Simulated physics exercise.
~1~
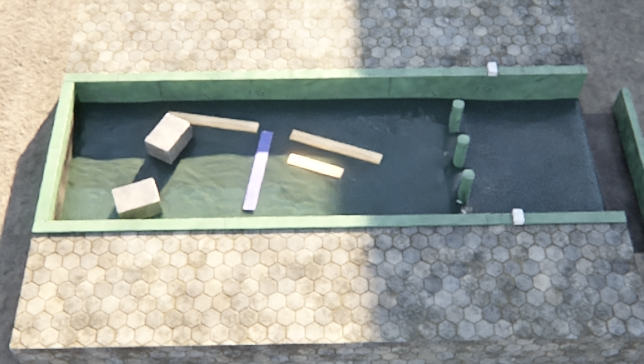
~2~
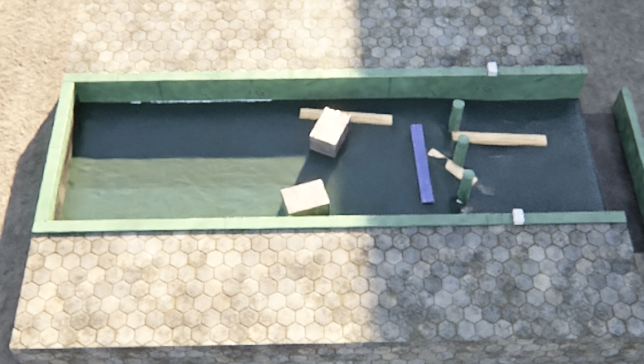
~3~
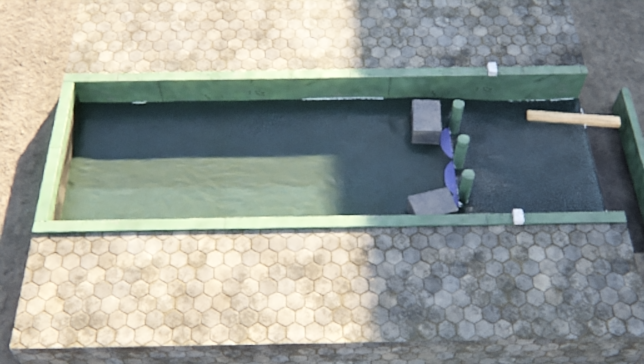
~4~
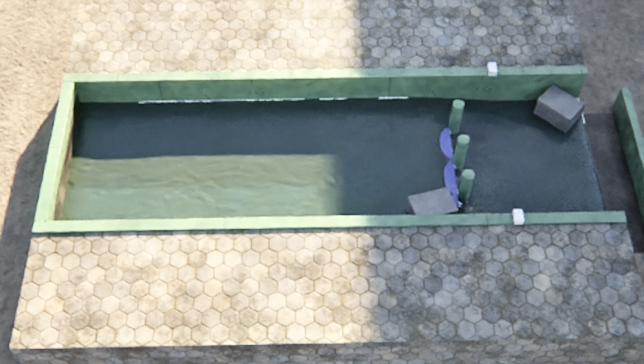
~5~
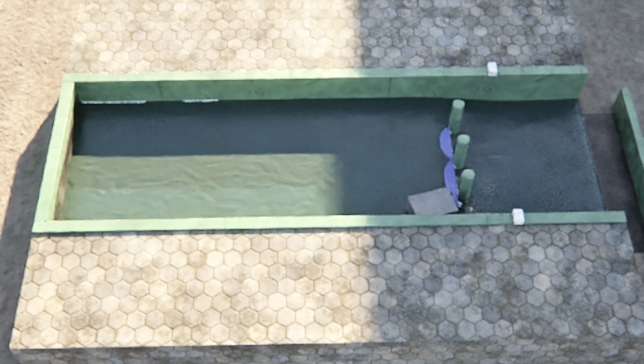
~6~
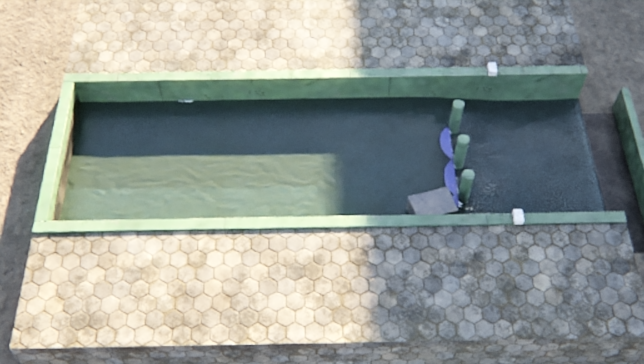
Wooden blocks and planks drifting right along a green-walled channel, most passing the posts, while the blue plank and one block lodge there.
